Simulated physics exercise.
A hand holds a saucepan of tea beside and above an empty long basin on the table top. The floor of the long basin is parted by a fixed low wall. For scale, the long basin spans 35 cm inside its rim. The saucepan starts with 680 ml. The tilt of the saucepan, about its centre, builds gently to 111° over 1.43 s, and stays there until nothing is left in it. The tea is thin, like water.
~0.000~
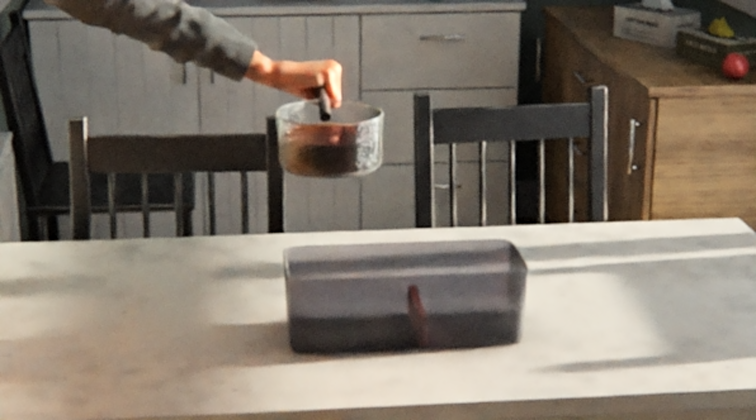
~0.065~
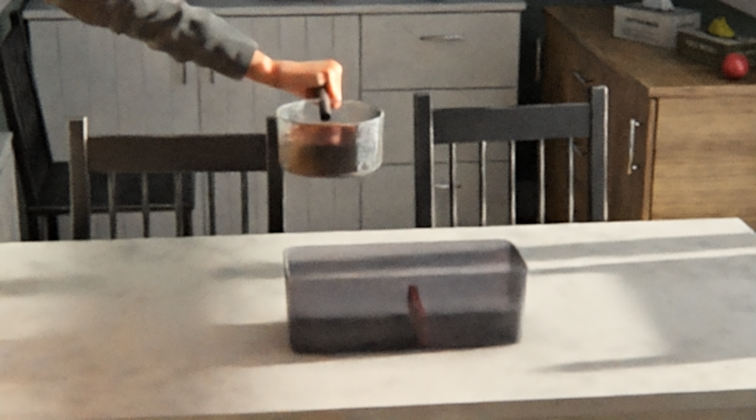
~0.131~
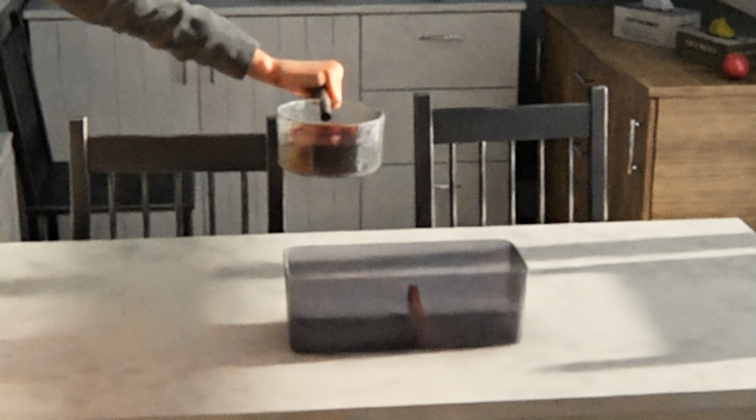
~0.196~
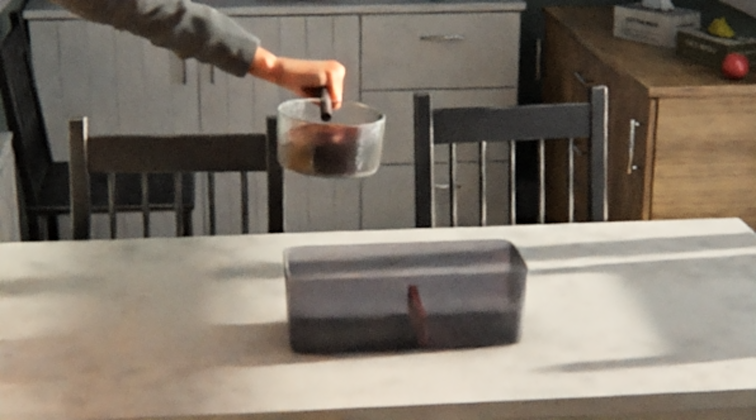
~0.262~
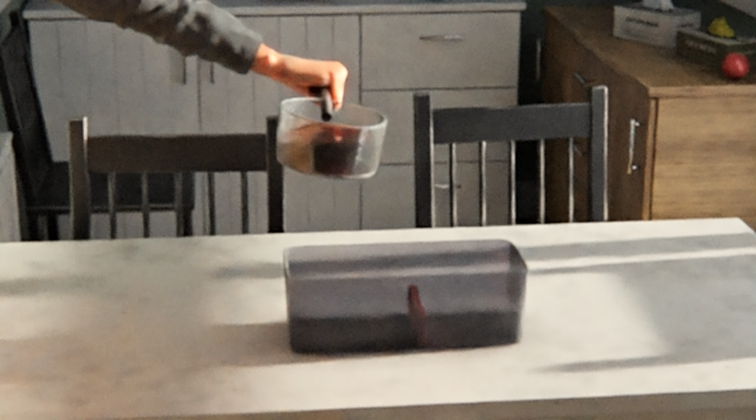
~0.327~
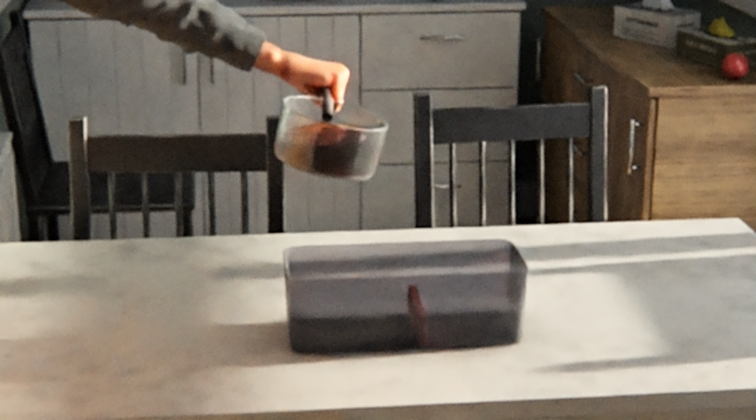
A hand held a clear saucepan of brown tea above a long, see-through basin on a pale table, then slowly tilted the pan slightly, its right side dipping lower.
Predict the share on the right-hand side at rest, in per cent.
The far part has some 59 per cent.
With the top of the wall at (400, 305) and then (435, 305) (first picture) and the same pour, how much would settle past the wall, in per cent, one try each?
In turn about 75 and 30 per cent.
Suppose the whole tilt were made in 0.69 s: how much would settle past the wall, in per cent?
Then about 40 per cent.
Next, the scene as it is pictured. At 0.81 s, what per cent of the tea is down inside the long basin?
Near 6 in a hundred.
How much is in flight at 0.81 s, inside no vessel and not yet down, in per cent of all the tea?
Near 30 in a hundred.
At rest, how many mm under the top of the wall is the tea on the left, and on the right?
Some 36 mm on the left and 26 mm on the right.
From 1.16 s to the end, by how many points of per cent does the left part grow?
About 24 per cent.
By 0.81 s the tilt is 67° and 64 per cent is still to pour, 2 is left of the wall and 4 right of it.
By 1.16 s the tilt is 102° and 11 per cent is still to pour, 17 is left of the wall and 57 right of it.
By 1.53 s the tilt is 111° and 0 per cent is still to pour, 39 is left of the wall and 59 right of it.
By 1.93 s the tilt is 111° and 0 per cent is still to pour, 40 is left of the wall and 59 right of it.
At rest 40 per cent lies left of the wall, 59 right of it and 1 outside.
